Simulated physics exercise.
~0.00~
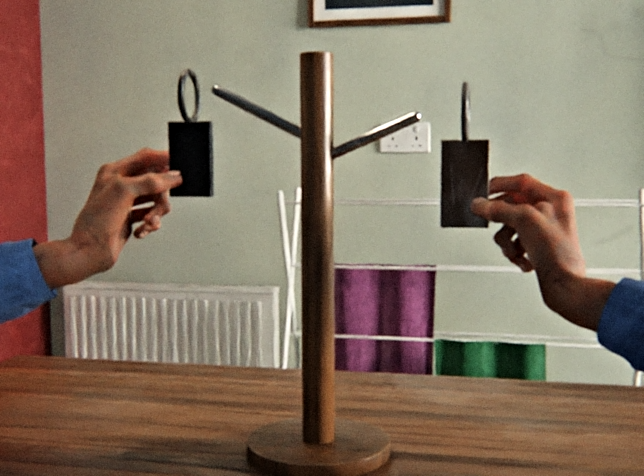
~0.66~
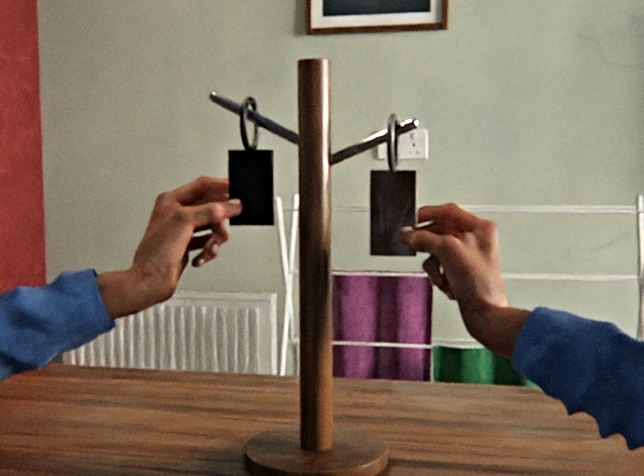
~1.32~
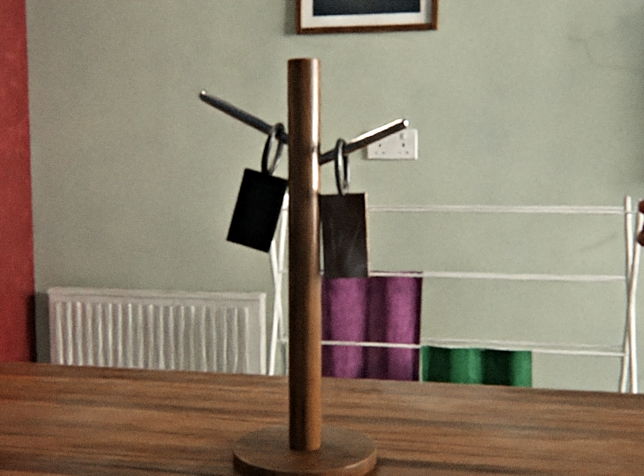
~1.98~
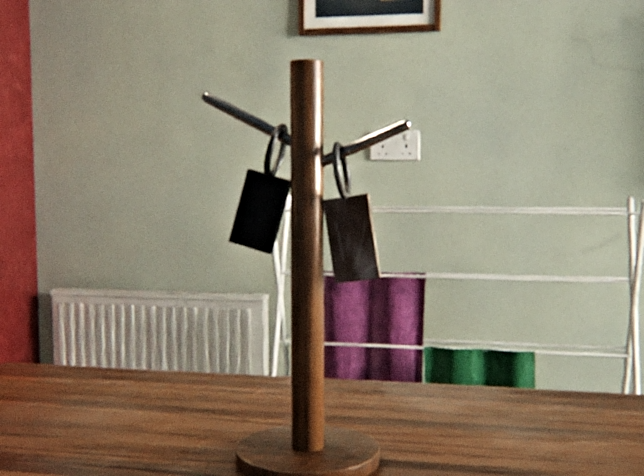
Two hands hooking dark rectangular tags by their rings onto opposite pegs of a wooden stand, then withdrawing, leaving both hanging tilted.
